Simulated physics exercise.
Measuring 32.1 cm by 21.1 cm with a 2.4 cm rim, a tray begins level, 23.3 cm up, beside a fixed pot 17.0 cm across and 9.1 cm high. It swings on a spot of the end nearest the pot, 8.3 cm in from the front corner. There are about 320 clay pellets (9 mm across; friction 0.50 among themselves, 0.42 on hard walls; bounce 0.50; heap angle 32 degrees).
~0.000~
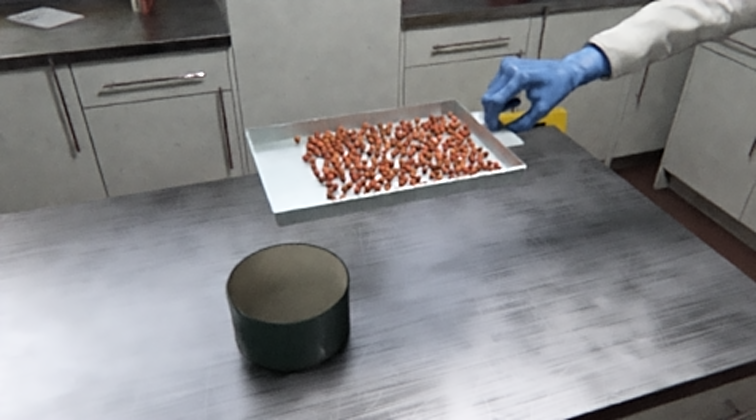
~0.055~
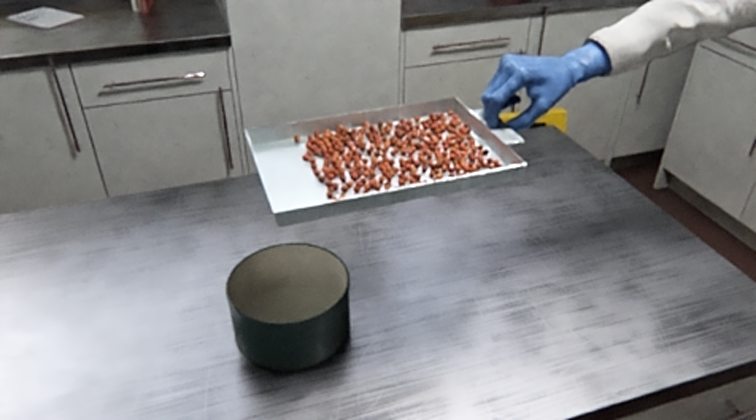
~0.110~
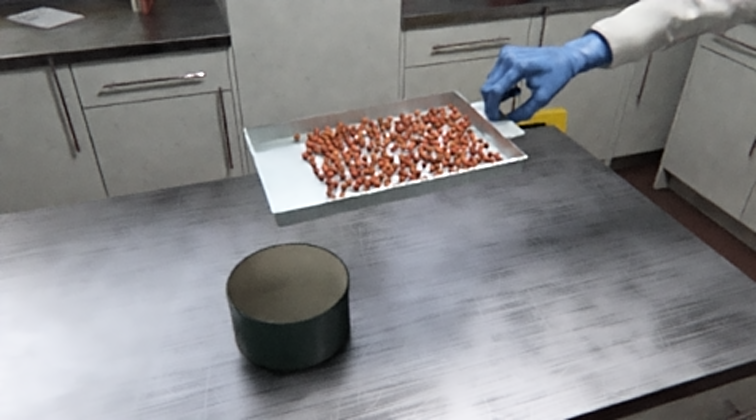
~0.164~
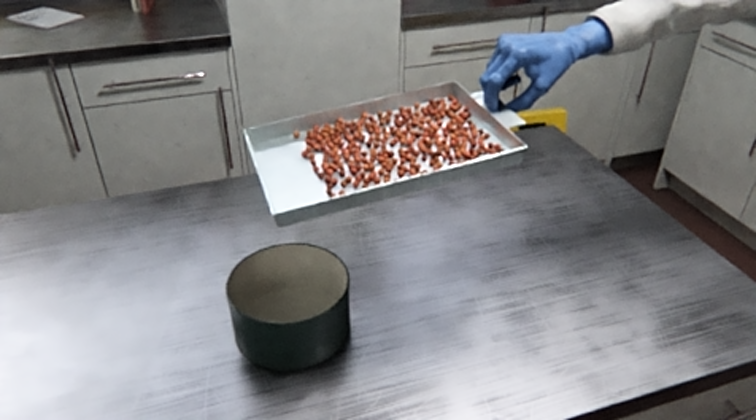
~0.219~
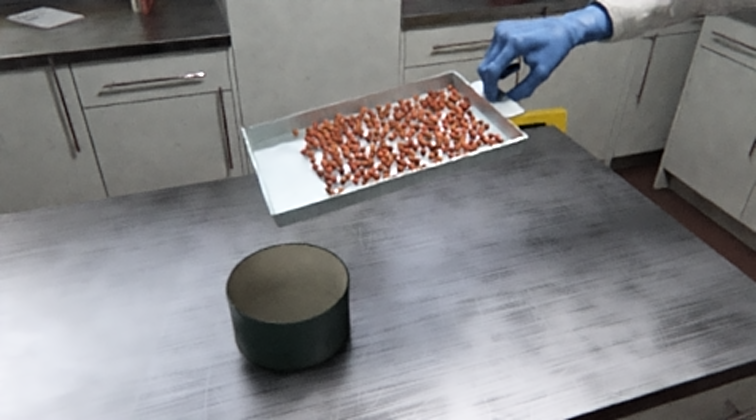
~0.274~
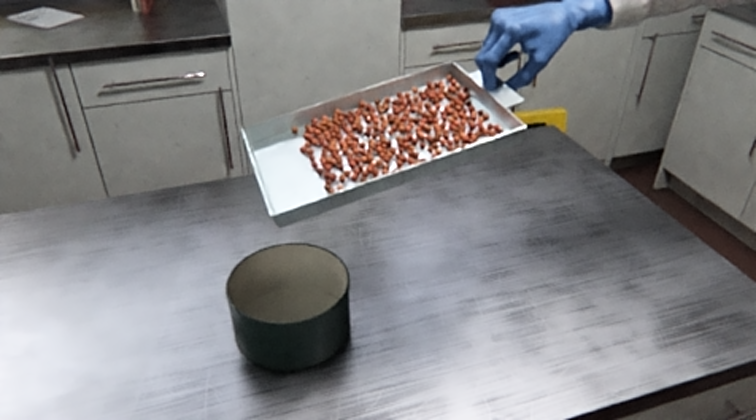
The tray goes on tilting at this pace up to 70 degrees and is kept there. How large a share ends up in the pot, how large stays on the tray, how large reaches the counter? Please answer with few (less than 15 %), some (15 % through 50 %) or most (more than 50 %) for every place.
Pot: Few, tray: Most, counter: Few.
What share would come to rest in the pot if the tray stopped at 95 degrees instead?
Roughly 35 percent.
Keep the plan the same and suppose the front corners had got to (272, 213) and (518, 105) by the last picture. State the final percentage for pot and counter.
Split: Pot = 5, counter = 25.
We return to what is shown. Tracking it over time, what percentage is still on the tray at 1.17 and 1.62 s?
95 then 90.
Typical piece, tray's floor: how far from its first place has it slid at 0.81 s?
13 cm.
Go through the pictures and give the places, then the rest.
In the first picture, tray tilt 0 degrees, front corners at (278, 209) and (522, 165); middle of the pieces at (393, 155); pot at (288, 280).
In the second picture, tray tilt 1 degrees, front corners at (277, 210) and (522, 163); middle of the pieces at (393, 153).
In the third picture, tray tilt 3 degrees, front corners at (277, 210) and (522, 156); middle of the pieces at (393, 149).
In the fourth picture, tray tilt 5 degrees, front corners at (276, 211) and (523, 146), lowest corner left front; middle of the pieces at (392, 144).
In the fifth picture, tray tilt 8 degrees, front corners at (275, 211) and (522, 136), lowest corner left front; middle of the pieces at (392, 138).
In the sixth picture, tray tilt 11 degrees, front corners at (274, 212) and (522, 126), lowest corner left front; middle of the pieces at (391, 132); pot at (288, 280). The tray's pace is about 50 degrees a second.
After 0.81 s, tilt 39 degrees; the tray holds 100 %, the pot 0 %.
After 1.17 s, tilt 58 degrees; the tray holds 95 %, the pot 0 %.
After 1.62 s, tilt 70 degrees; the tray holds 90 %, the pot 0 %.
In the end, at 2.2 s, pot 5 %, tray 90 %, counter 5 %.
